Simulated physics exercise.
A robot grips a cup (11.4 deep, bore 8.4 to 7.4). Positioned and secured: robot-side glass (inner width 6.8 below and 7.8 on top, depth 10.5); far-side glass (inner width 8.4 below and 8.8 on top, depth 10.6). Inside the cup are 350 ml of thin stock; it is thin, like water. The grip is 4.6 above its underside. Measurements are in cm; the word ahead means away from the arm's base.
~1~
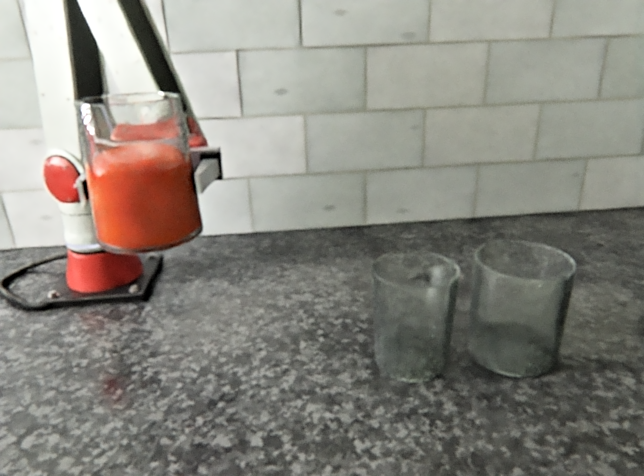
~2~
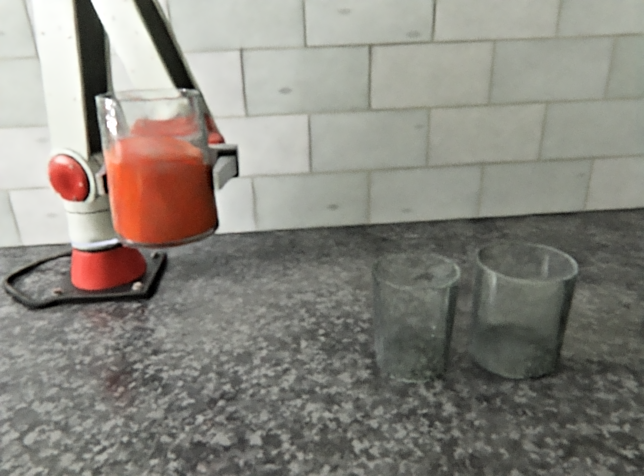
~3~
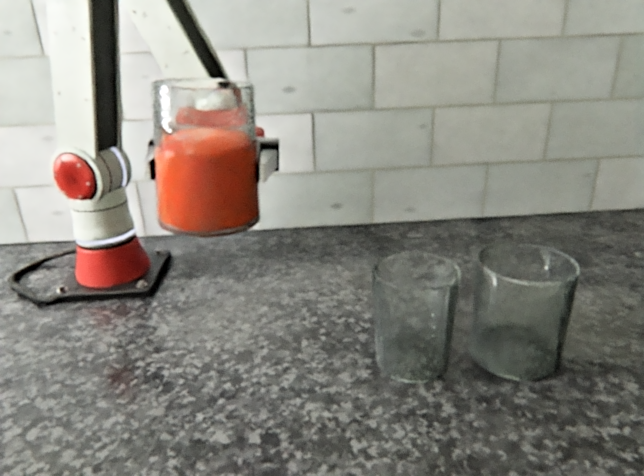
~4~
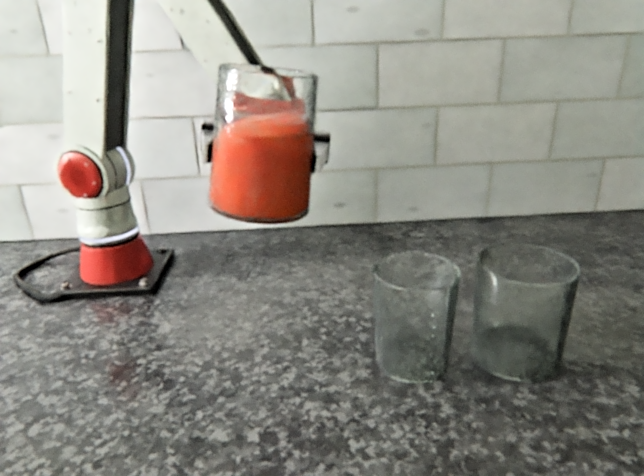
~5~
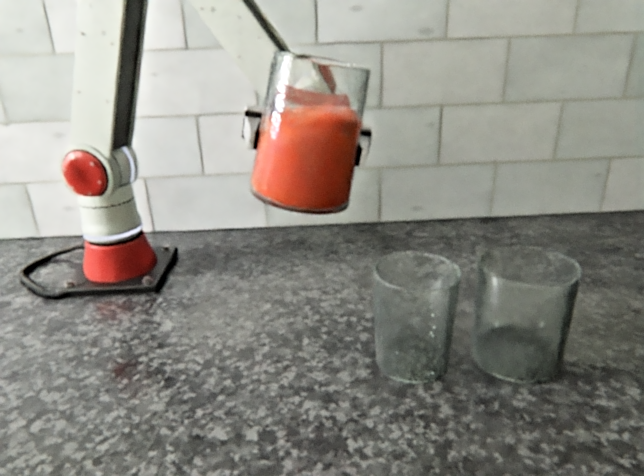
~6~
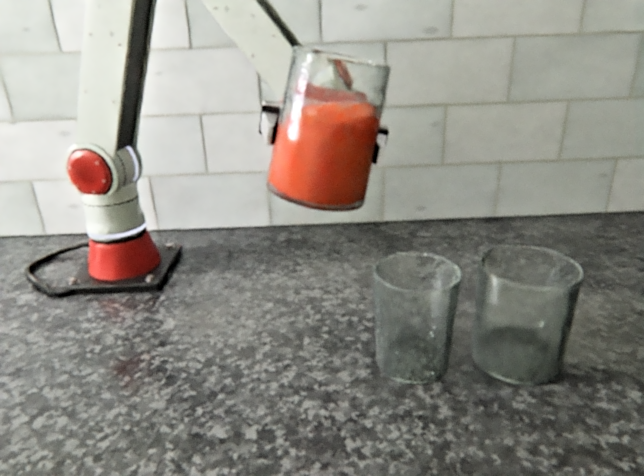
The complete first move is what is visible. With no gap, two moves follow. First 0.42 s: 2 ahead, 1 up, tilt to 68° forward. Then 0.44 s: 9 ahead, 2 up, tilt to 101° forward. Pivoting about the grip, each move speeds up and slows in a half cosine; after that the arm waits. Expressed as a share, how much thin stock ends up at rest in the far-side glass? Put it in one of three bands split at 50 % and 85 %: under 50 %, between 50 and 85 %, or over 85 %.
Band: Under 50 %.
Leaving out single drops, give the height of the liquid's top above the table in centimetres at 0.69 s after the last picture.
Leaving out stray drops, the liquid gets up to around 27 cm.
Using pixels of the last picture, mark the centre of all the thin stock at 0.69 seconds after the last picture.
Around (440, 155).
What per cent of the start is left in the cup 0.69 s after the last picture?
Around 85 %.
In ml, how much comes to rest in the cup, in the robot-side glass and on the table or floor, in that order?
The amounts come to around 0, 0 and 280 ml respectively.
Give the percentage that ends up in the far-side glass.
Expect some 20 percent.
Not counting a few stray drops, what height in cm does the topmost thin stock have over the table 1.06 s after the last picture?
Up to 23 cm.
Then, 0.34 s after the last picture, tilted 64° forward, liquid up to 26 above the table; 350 ml in the cup.
Then, 0.69 s after the last picture, tilted 90° forward, liquid up to 34 above the table; 300 ml in the cup, 40 ml in the far-side glass, 10 ml in the air or running down outside.
Then, 1.06 s after the last picture, tilted 101° forward, liquid up to 66 above the table; 180 ml on the table or floor, 45 ml in the far-side glass, 40 ml in the cup, 85 ml in the air or running down outside.
Then, 1.86 s after the last picture, tilted 101° forward, liquid up to 5 above the table; 280 ml on the table or floor, 70 ml in the far-side glass.
Final state, 280 ml on the table or floor, 70 ml in the far-side glass. That is 19 % in the far-side glass.
